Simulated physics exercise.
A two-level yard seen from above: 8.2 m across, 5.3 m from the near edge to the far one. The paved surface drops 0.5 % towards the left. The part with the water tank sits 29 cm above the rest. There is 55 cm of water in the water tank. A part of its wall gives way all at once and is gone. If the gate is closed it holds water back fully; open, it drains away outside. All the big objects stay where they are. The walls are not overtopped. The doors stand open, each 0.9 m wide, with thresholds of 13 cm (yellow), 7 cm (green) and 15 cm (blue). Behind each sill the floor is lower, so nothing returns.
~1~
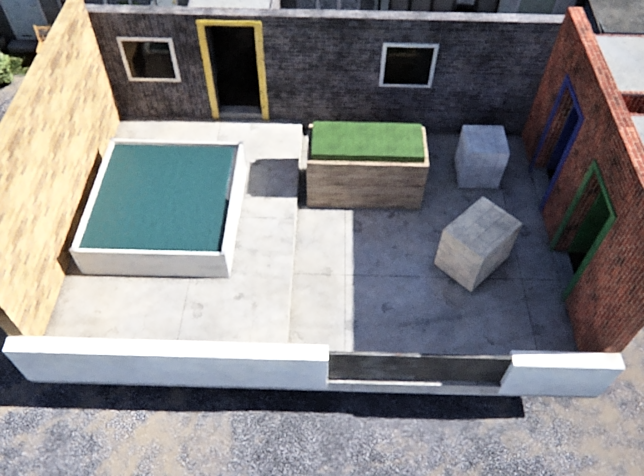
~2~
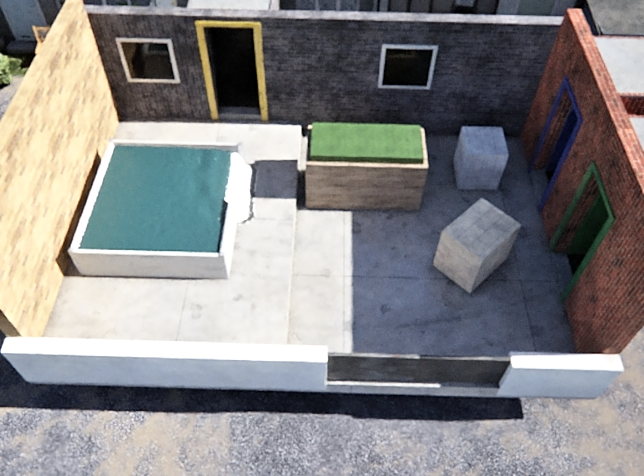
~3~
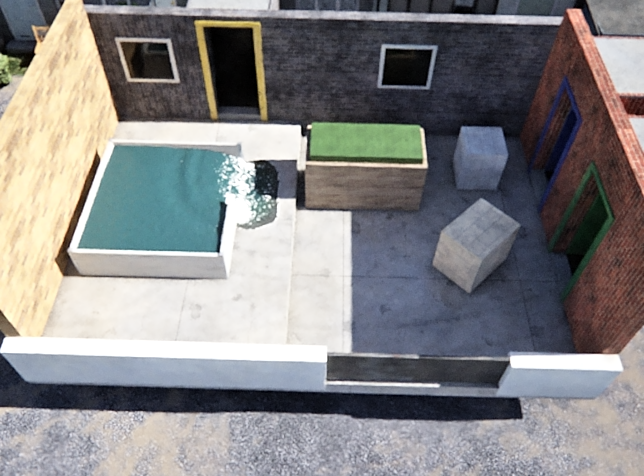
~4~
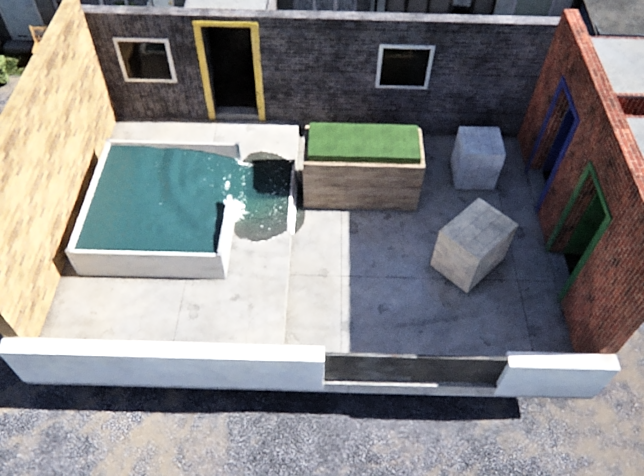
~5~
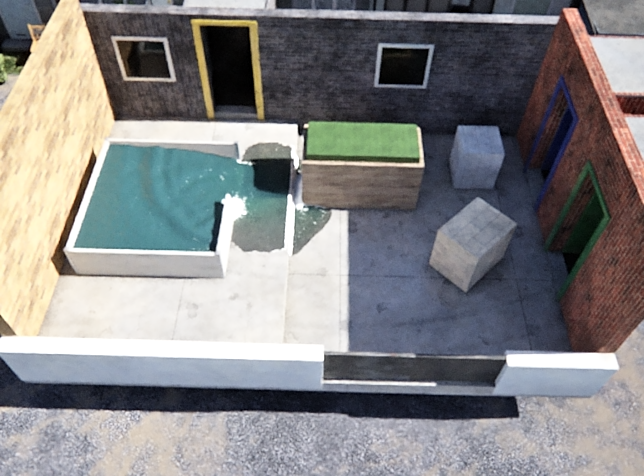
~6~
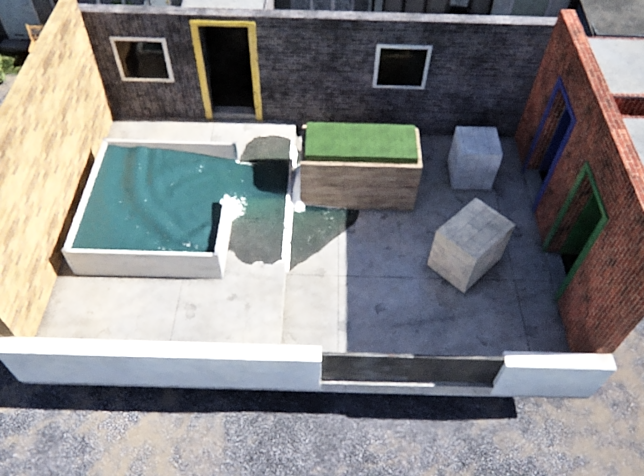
Walled yard with a raised tank of green-blue water, part of its right wall vanishing and water pouring out across the paving.
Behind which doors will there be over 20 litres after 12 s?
The water let in: At the yellow door it stays under the limit; at the green door it exceeds the limit; at the blue door it does not reach the limit.
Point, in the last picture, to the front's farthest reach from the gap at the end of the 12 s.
Around (568, 375).
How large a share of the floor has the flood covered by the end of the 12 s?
About 65 per cent.
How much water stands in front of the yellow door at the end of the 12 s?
Some 1.0 cm.
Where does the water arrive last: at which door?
Last comes the green one.
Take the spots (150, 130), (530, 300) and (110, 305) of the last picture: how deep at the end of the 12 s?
In that order: 1, 9 and 0 cm.
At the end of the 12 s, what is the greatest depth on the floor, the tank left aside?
Roughly 18 cm.
A moment later water covers 20 % of the floor and is deepest (63 cm) near (296, 193); yellow door not reached, green door not reached, blue door not reached.
Soon after water covers 35 % of the floor and is deepest (63 cm) near (296, 193); yellow door not reached, green door not reached, blue door not reached.
Next water covers 60 % of the floor and is deepest (48 cm) near (296, 193); yellow door 2 cm at the sill, 0 L in, green door not reached, blue door 12 cm at the sill, 0 L in.
Later on water covers 65 % of the floor and is deepest (28 cm) near (296, 193); yellow door 1 cm at the sill, 0 L in, green door 15 cm at the sill, 59 L in, blue door 8 cm at the sill, 1 L in.
At the end water covers 65 % of the floor and is deepest (18 cm) near (296, 193); yellow door 1 cm at the sill, 0 L in, green door 11 cm at the sill, 129 L in, blue door 10 cm at the sill, 1 L in.
